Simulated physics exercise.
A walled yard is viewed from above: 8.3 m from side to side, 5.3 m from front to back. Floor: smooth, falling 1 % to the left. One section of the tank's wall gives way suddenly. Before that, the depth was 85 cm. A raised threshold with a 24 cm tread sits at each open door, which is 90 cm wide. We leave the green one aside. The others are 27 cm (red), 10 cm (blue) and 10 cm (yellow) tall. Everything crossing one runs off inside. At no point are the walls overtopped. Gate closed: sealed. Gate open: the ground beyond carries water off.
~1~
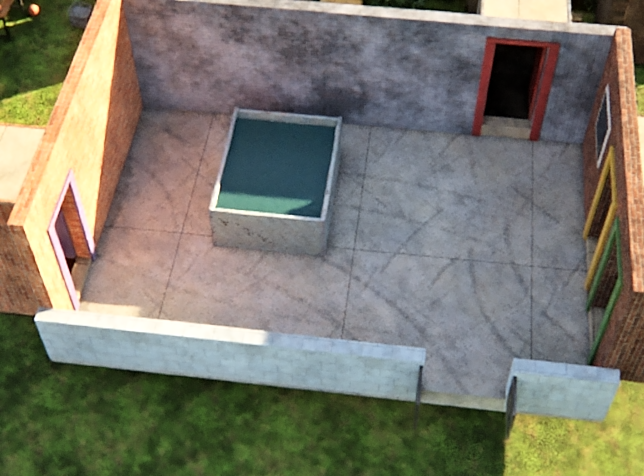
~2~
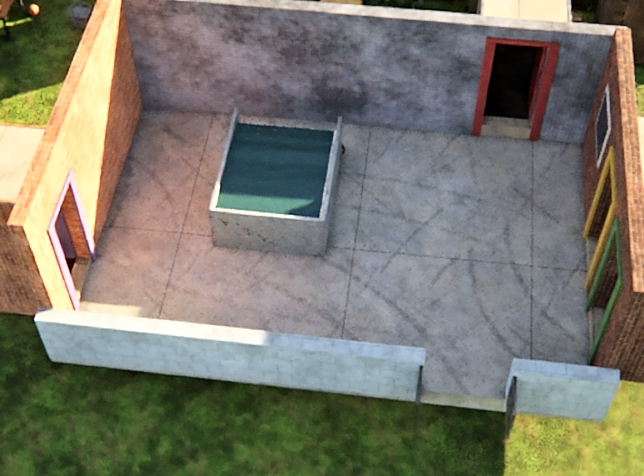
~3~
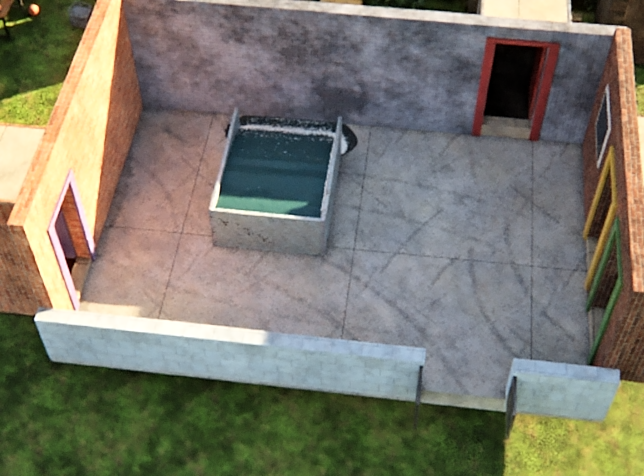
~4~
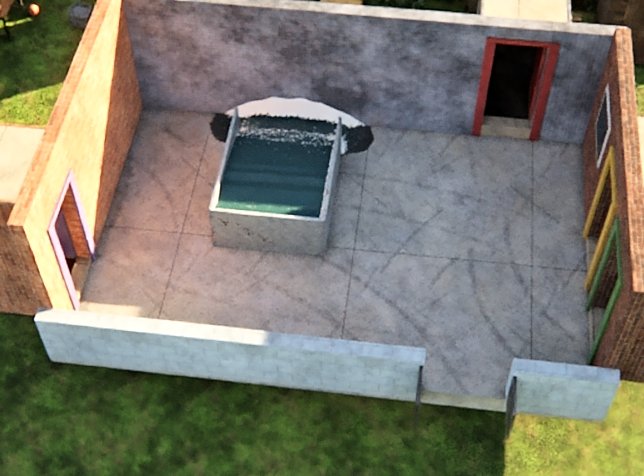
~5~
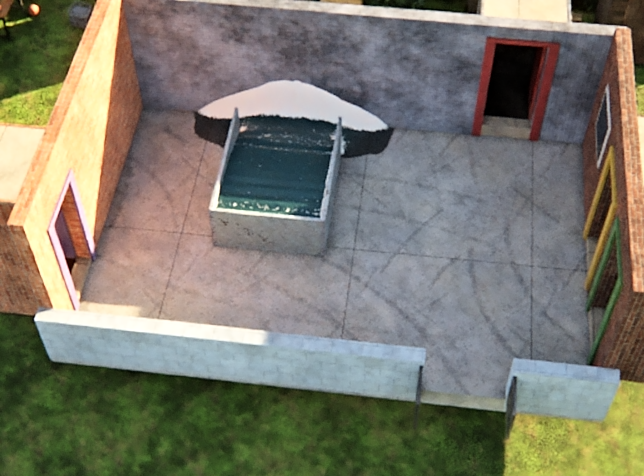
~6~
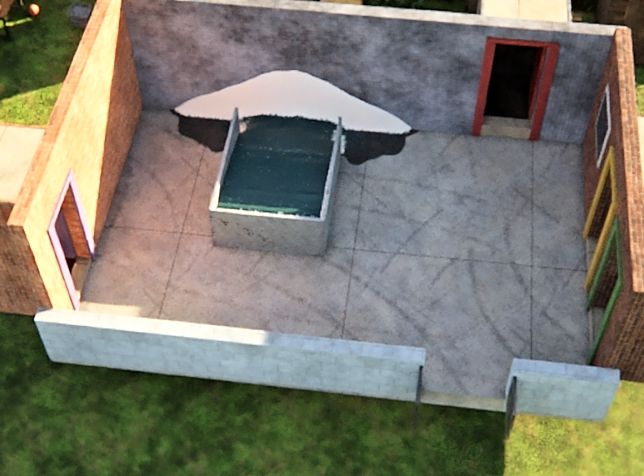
Water pouring from the far side of a raised concrete tank in a walled yard, spreading outward along the back wall.
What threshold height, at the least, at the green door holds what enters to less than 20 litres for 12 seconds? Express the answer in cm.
A height of roughly 6.5 cm.
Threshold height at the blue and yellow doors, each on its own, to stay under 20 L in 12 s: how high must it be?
Close to 10.5 cm (blue) and close to 10.0 cm (yellow).
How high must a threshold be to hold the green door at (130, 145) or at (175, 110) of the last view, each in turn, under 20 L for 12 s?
34 and 30 cm.
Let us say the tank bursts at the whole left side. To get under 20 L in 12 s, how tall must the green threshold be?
Some 10.0 cm.
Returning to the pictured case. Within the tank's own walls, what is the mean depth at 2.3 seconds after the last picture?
The mean depth is about 29 cm.
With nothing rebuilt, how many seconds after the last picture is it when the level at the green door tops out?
8.5 s.
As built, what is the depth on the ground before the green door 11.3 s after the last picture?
You'd measure close to 5.5 cm there.
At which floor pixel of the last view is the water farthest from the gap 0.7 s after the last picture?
Lab note: Front tip approx. (533, 142).
Then, 0.7 s after the last picture water covers 20 % of the floor, deepest (61 cm) near (283, 121); it has not reached the green door.
Then, 2.3 s after the last picture water covers 60 % of the floor, deepest (36 cm) near (143, 109); it has not reached the green door.
Then, 11.3 s after the last picture water covers 100 % of the floor, deepest (12 cm) near (413, 161); 6 cm at the green door, 0 litres in over its 17 cm threshold.
At the green door as built, the water peaked near 10 cm, 8.3 s after the last picture.
With a threshold of 5.5 cm, 31 litres would have come in within the 12 s; with 7 cm, 13 litres. So under 20 litres takes about 6.5 cm.
